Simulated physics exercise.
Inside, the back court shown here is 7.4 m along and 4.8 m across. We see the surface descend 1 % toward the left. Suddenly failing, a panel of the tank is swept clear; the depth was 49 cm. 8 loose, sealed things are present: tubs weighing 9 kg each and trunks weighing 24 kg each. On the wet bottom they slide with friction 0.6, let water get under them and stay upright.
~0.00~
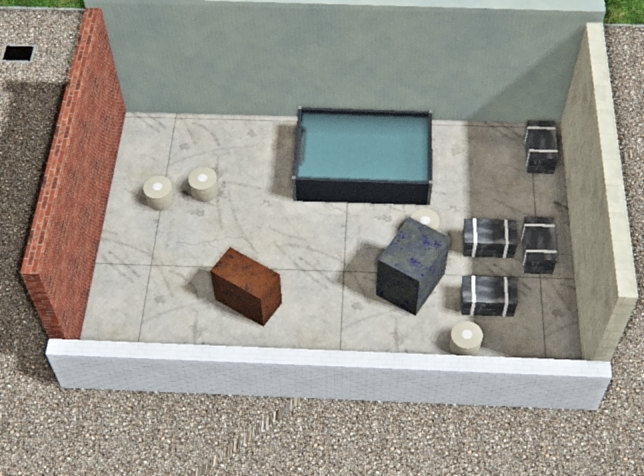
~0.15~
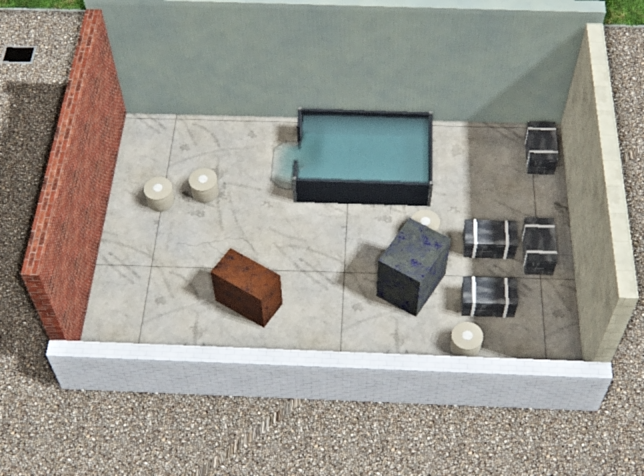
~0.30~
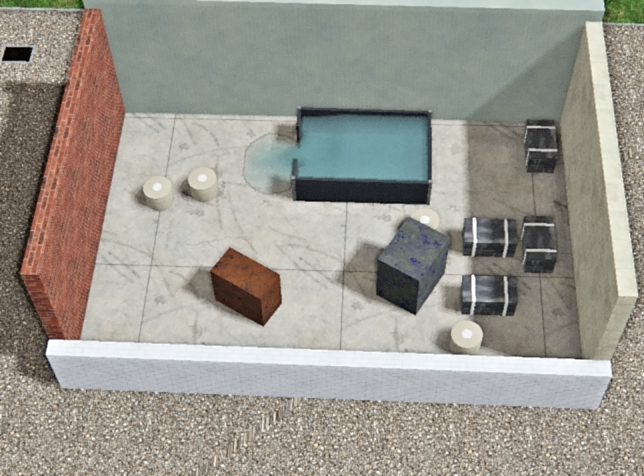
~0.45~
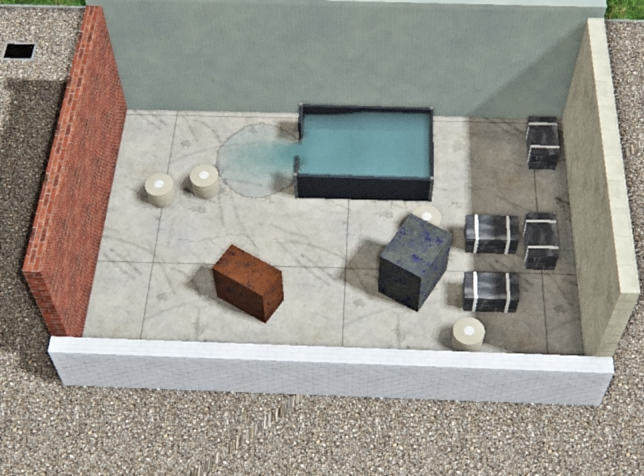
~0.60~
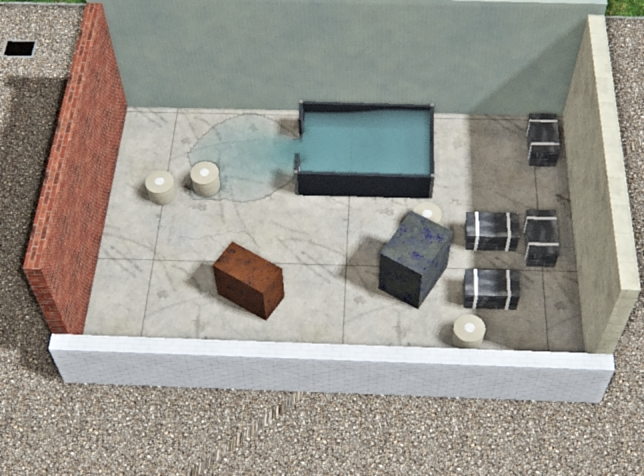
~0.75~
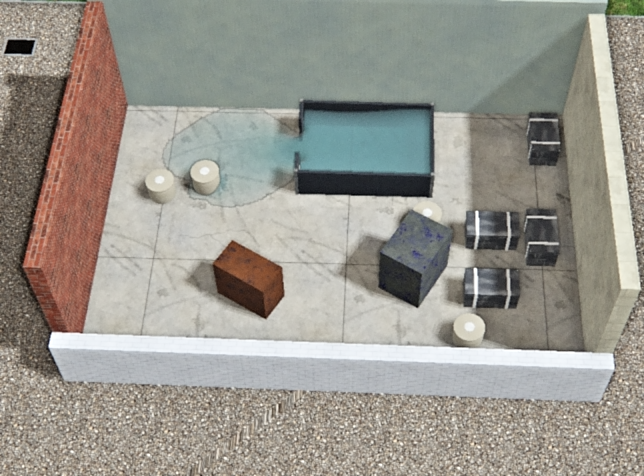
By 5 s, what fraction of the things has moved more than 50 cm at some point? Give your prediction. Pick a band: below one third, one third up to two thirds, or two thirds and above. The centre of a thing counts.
The share is below one third.
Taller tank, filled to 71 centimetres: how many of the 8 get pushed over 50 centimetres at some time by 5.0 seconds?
That would give 2.
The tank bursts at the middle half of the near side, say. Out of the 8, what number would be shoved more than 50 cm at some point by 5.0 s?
Result: 0 of them.
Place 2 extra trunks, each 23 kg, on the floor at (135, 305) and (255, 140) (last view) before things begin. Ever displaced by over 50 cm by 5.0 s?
Result in order: Exceeded; exceeded.
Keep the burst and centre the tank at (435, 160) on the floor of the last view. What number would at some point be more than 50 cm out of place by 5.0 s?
2.
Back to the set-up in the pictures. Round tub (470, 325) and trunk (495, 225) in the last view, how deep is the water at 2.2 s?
Roughly 0 and 0 cm.
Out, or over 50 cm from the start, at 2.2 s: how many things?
By then the count is 2.
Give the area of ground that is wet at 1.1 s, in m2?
Wet area: Approx. 8.5 m2.
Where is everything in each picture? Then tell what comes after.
In the first frame, a tub at (203, 178) rests on the ground; a tub at (467, 335) rests on the ground; 3.0 m2 under water; 0 of 8 have shifted.
In the second frame, a tub at (203, 179) rests on the ground; a tub at (468, 336) rests on the ground; water covers 3.4 m2; 0 of 8 have shifted.
In the third frame, a tub at (202, 178), on the bottom; a tub at (467, 334), on the bottom; water covers 3.9 m2; 0 of 8 have shifted.
In the fourth frame, a tub at (204, 175), on the bottom; a tub at (469, 331), on the bottom; 4.6 m2 under water; 0 of 8 have shifted.
In the fifth frame, a tub at (205, 173), on the bottom; a tub at (470, 328), on the bottom; 5.3 m2 under water; 0 of 8 have shifted.
In the sixth frame, a tub at (205, 171) rests on the ground; a tub at (470, 327), on the bottom; water covers 6.2 m2; 0 of 8 have shifted.
After 1.1 s 0 of 8 are over 50 cm from their spots; 0 afloat.
After 2.2 s 2 of 8 are over 50 cm from their spots; 0 afloat.
After 3.5 s 2 of 8 are over 50 cm from their spots; 2 afloat.
After 5.0 s 2 of 8 are over 50 cm from their spots, and 2 have been at some point; 2 afloat.
